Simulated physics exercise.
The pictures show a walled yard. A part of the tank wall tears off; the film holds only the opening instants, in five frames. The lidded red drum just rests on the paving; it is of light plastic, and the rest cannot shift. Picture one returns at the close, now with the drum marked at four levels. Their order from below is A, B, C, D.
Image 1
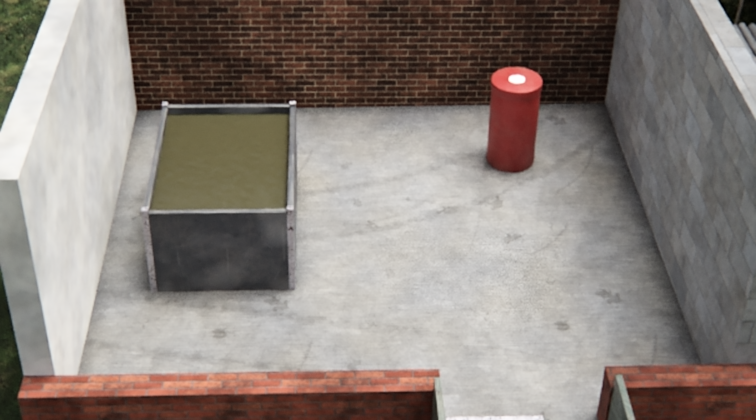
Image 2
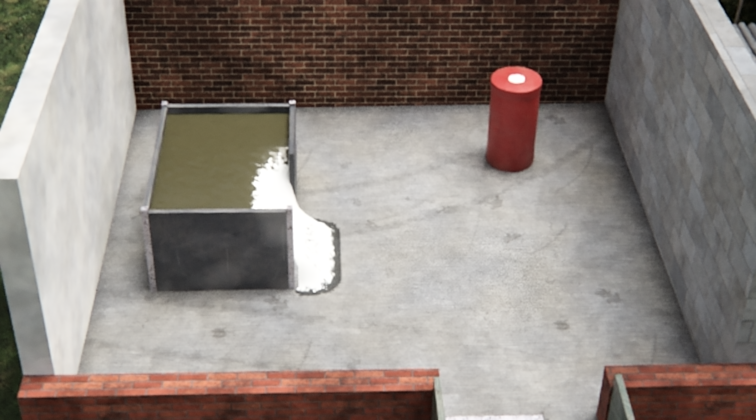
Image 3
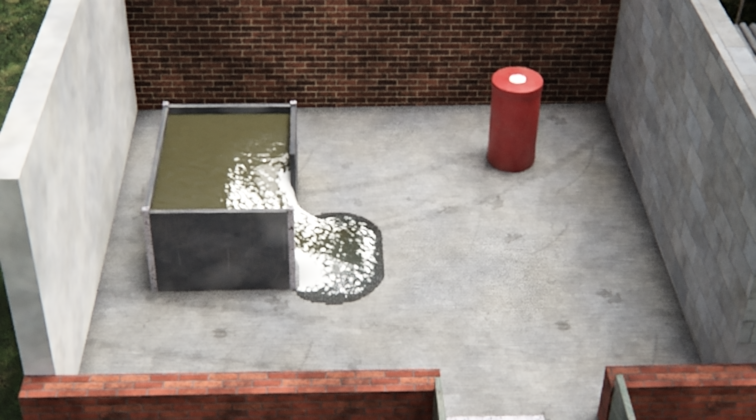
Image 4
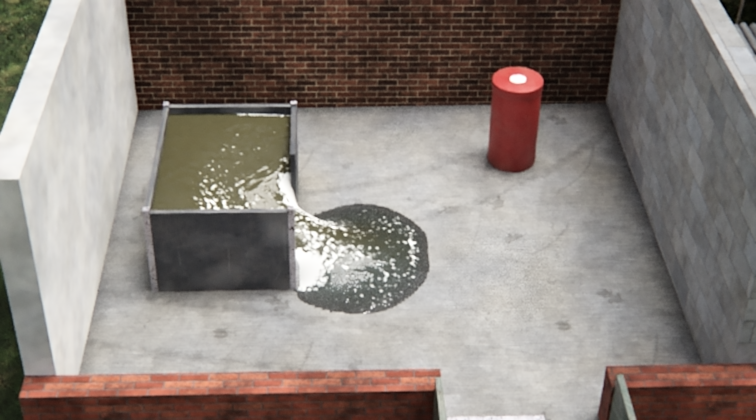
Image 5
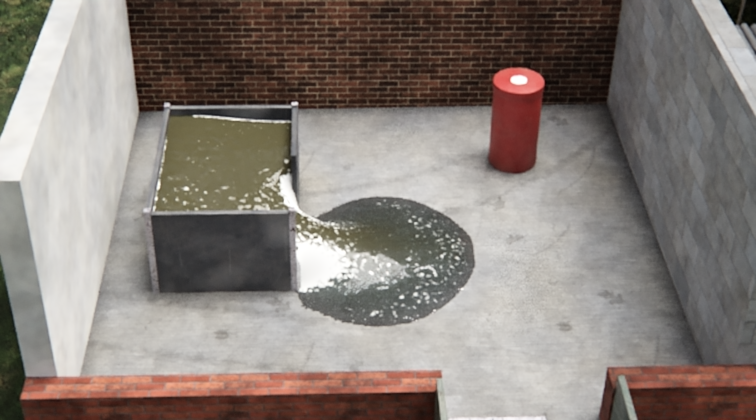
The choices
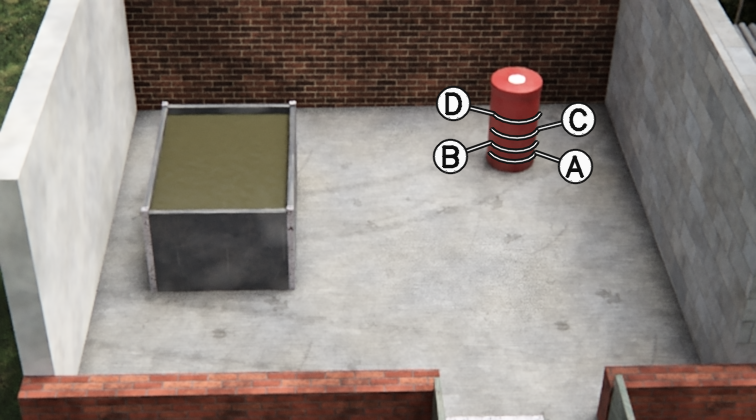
In a walled yard with a concrete floor, a metal tank full of murky greenish water stands to the left of a red drum. Water pours from the tank's right side in a white, foamy rush, then spreads across the ground in a widening dark puddle, while the drum stays standing.
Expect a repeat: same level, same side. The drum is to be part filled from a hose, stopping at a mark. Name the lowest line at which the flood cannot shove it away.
Use mark A.
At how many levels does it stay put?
All of them.
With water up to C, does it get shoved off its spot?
No, not at all.
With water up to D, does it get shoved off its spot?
No, that is safe.
On the marked copy, A at (514, 161); B at (515, 151); C at (517, 138); D at (518, 122); from the bottom up A, B, C, D.
If A is chosen, it does not move.
If B is chosen, it does not move.
If C is chosen, it does not move.
If D is chosen, it does not move.
